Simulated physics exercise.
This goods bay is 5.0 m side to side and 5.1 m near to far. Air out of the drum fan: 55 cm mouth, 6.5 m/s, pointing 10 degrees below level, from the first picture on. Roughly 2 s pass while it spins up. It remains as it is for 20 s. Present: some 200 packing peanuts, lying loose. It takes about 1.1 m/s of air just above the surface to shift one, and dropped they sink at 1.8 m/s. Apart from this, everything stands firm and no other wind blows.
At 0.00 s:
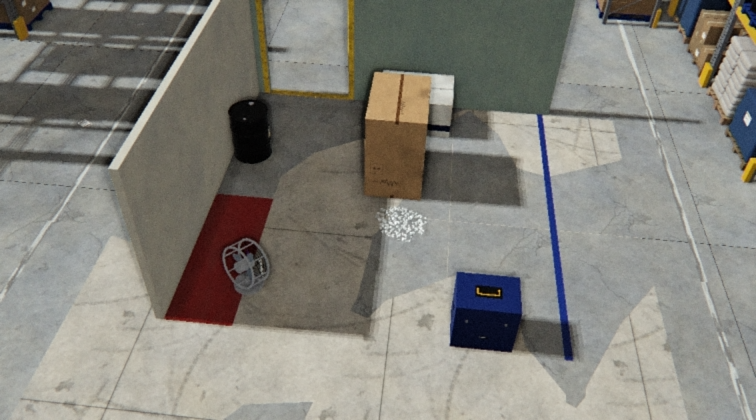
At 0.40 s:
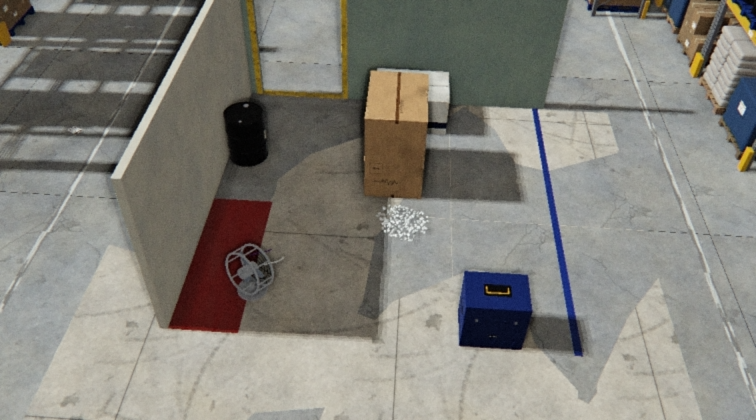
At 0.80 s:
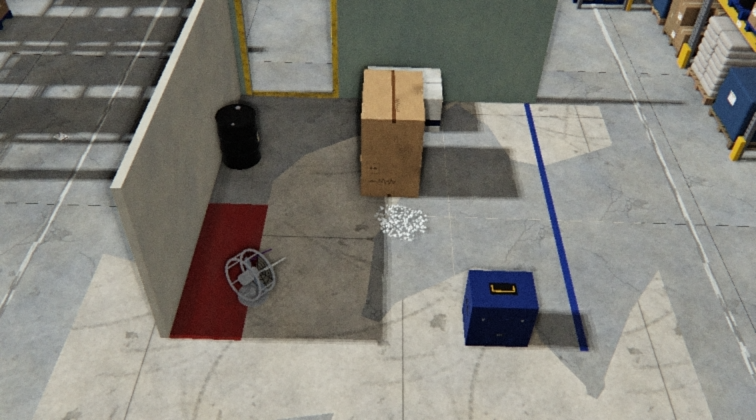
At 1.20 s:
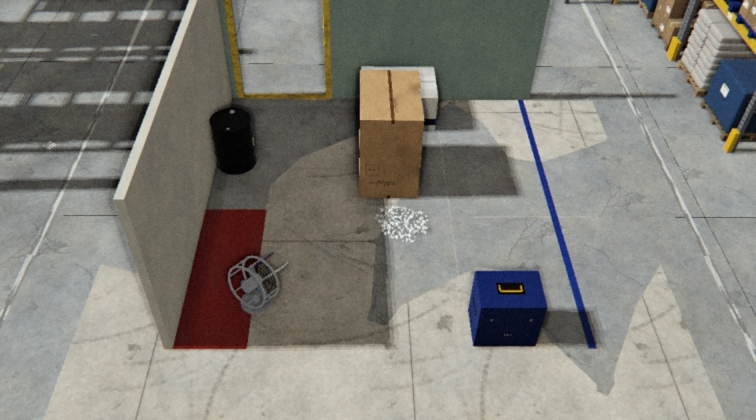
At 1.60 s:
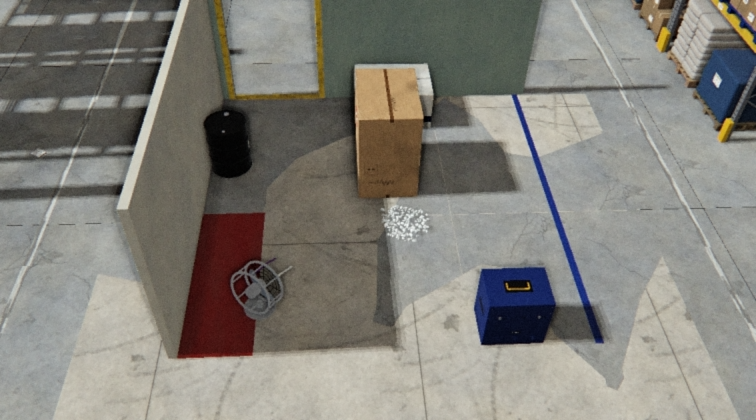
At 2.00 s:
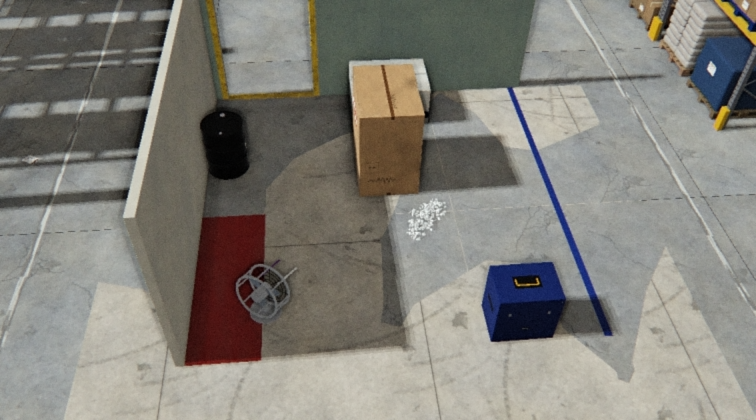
A tall brown carton stands near the middle of a concrete goods bay seen from high above, between a pale wall on the left and a green one behind. A black drum, a grey caged fan on red floor, loose white peanuts and a blue case beside a blue line surround it. As the camera drifts around the bay, the peanuts lie still, then shift together rightward and slightly away.
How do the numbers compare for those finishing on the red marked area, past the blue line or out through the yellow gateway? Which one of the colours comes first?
The biggest group is at blue.
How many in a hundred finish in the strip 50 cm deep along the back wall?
That works out to some 0 %.
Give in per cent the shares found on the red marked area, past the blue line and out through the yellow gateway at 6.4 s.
0 % red, 90 % blue, 0 % yellow.
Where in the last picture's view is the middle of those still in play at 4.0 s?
Roughly pixel (547, 193).
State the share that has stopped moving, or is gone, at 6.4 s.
About 60 %.
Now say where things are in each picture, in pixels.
In the first picture, the middle of the packing peanuts is near (402, 222), none has stirred yet and the mouth of the drum fan is at (246, 264).
In the second picture, the middle of the packing peanuts is near (400, 222), none has stirred yet, the yellow gateway is centred on (303, 96), the blue line is centred on (556, 210) and the red marked area is centred on (225, 260).
In the third picture, the middle of the packing peanuts is near (399, 221), none has stirred yet, the top of a large carton is at (393, 94) and the top of a packing case is at (503, 289).
In the fourth picture, the middle of the packing peanuts is near (399, 223) and none has stirred yet.
In the fifth picture, the middle of the packing peanuts is near (403, 224) and about 5 % have left their places.
In the sixth picture, the middle of the packing peanuts is near (426, 217), the farthest in sight from the drum fan is at (445, 204) and about 80 % have left their places.
After 4.0 s the count stands so, 0 % are out through the yellow gateway, 65 % past the blue line and 0 % on the red marked area; the middle of those still in play is near (547, 193).
After 6.4 s the count stands so, 0 % are out through the yellow gateway, 90 % past the blue line and 0 % on the red marked area; the middle of those still in play is near (578, 187).
After 11.0 s the count stands so, 0 % are out through the yellow gateway, 100 % past the blue line and 0 % on the red marked area.
After 20.0 s, at the end, 0 % are out through the yellow gateway, 100 % past the blue line and 0 % on the red marked area.
